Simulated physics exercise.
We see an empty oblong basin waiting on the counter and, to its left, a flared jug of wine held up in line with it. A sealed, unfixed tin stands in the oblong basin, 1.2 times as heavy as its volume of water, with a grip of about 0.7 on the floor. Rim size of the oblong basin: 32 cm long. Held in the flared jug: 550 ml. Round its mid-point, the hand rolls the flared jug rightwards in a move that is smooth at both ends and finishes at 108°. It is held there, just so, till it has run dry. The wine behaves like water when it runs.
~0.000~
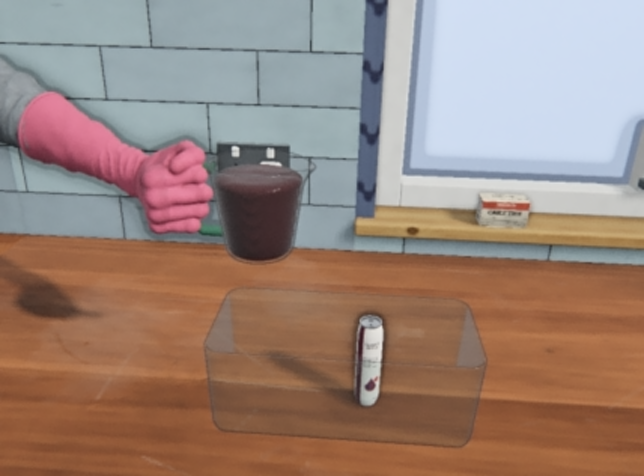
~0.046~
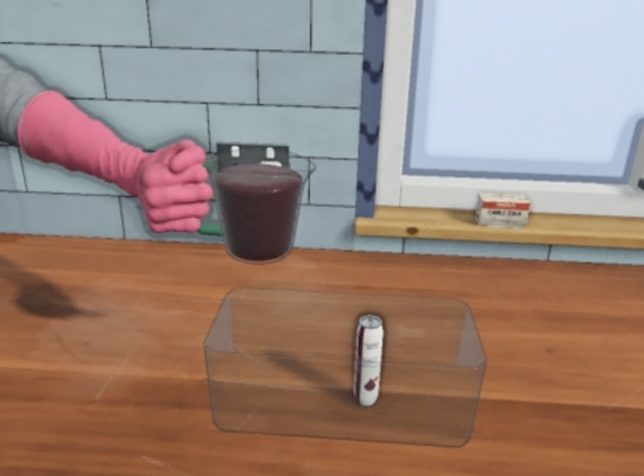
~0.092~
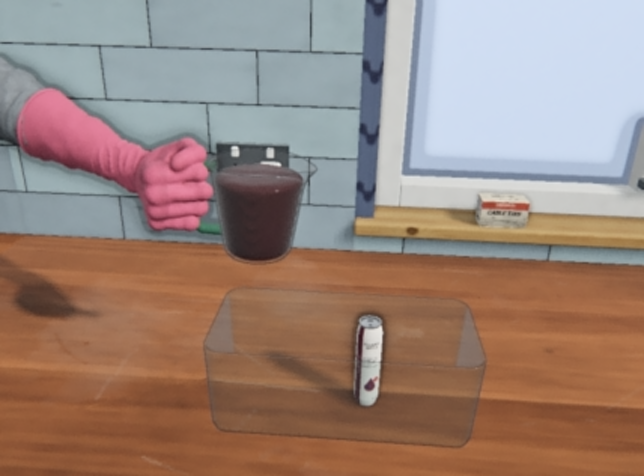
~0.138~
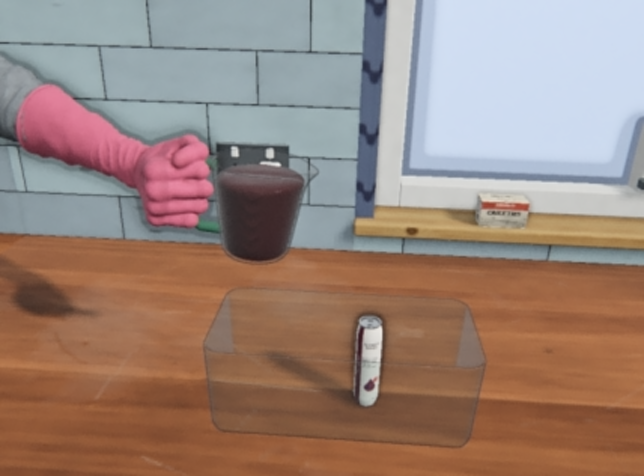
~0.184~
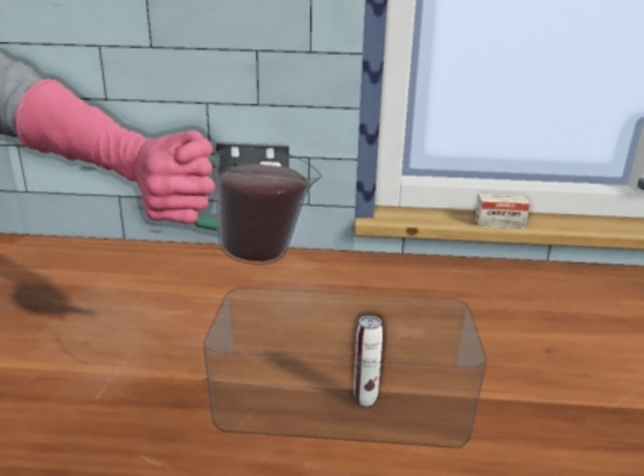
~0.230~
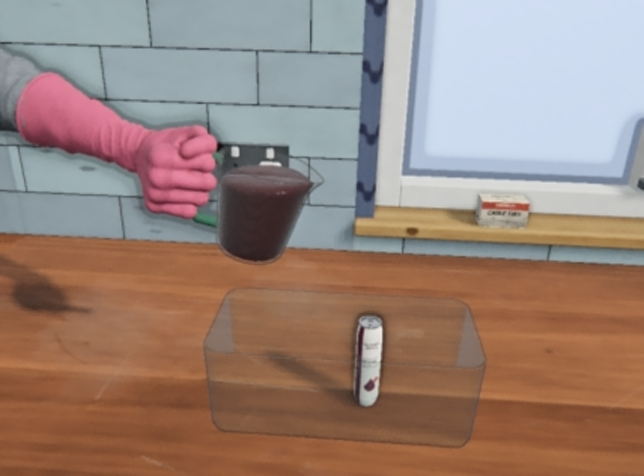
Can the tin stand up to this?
It is upset.
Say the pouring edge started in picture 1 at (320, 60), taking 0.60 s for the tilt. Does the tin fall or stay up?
Then the tin remains standing.
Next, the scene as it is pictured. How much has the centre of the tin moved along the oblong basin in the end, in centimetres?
Some 6.5 cm.
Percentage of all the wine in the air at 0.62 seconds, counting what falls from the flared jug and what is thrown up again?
About 24 per cent.
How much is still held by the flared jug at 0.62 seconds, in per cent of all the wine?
Near 70 in a hundred.
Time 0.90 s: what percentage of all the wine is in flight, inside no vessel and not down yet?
Near 18 in a hundred.
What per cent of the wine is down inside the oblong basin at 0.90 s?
It works out near 68 per cent.
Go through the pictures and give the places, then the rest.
In the first frame, it leans 0°; its right rim is at (316, 166); the wine meets the walls at (216, 173) and (303, 177); the oblong basin's rim runs from (217, 317) to (477, 332); the tin's top is at (371, 326).
In the second frame, it leans 1°; its right rim is at (316, 167); the wine meets the walls at (216, 172) and (304, 177).
In the third frame, it leans 2°; its right rim is at (317, 168); the wine meets the walls at (217, 172) and (305, 178).
In the fourth frame, it leans 5°; its right rim is at (319, 171); the wine meets the walls at (218, 172) and (306, 179).
In the fifth frame, it leans 8°; its right rim is at (321, 175); the wine meets the walls at (221, 173) and (309, 180).
In the sixth frame, it leans 13°; its right rim is at (324, 180); the wine meets the walls at (223, 174) and (314, 181).
By 0.62 s the tilt is 71° and 70 per cent is still to pour; the tin stands where it began.
By 0.90 s the tilt is 104° and 13 per cent is still to pour; the tin stands where it began.
By 1.20 s the tilt is 108° and 0 per cent is still to pour; the tin leans 53°.
By 1.52 s the tilt is 108° and 0 per cent is still to pour; the tin lies on its side.
At rest the tin lies on its side.
